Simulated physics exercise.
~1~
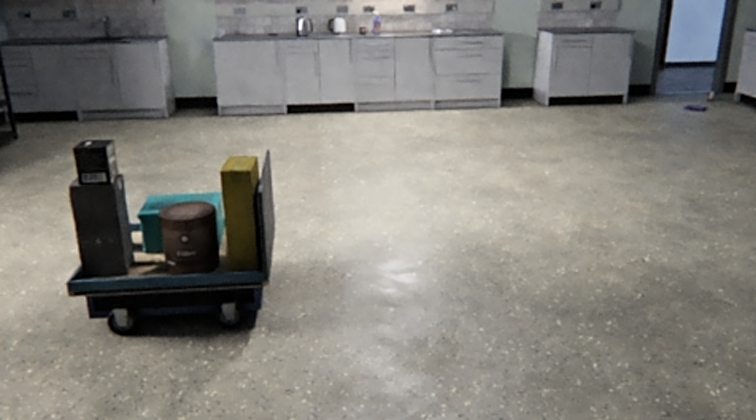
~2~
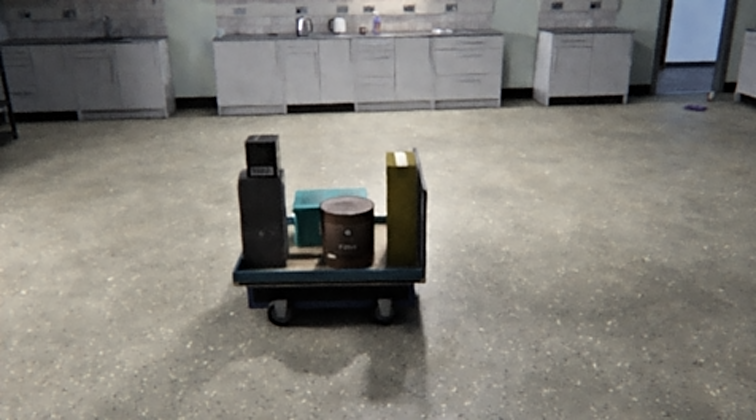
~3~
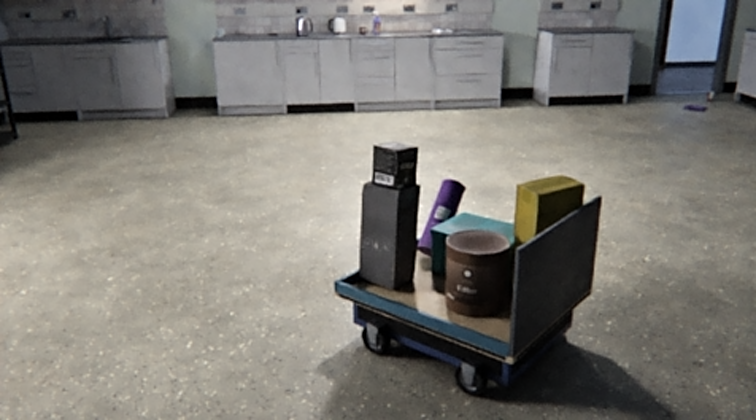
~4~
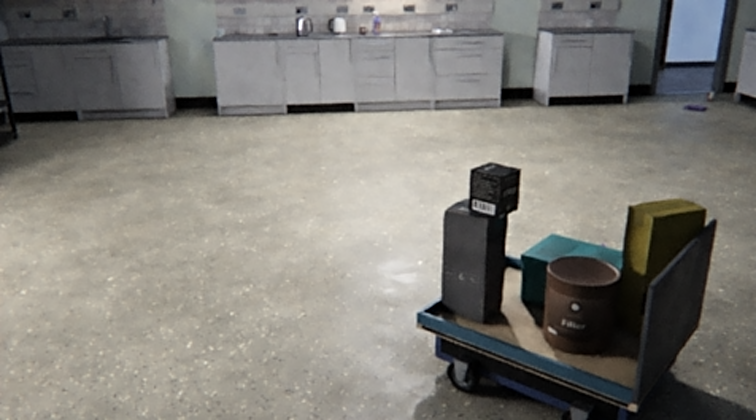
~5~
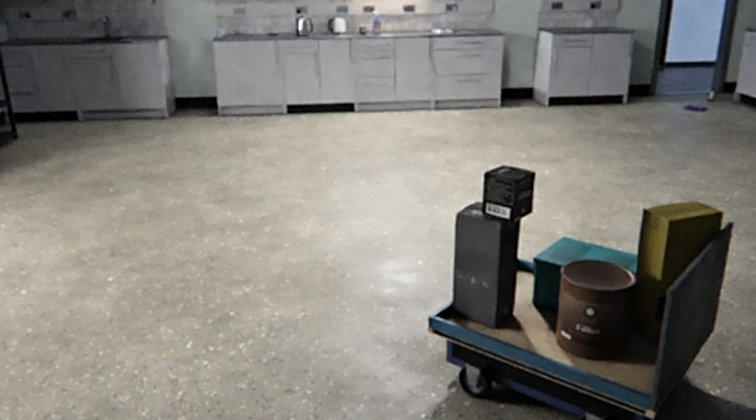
A loaded cart rolls right, turns toward the viewer, loses a purple canister, and stops.
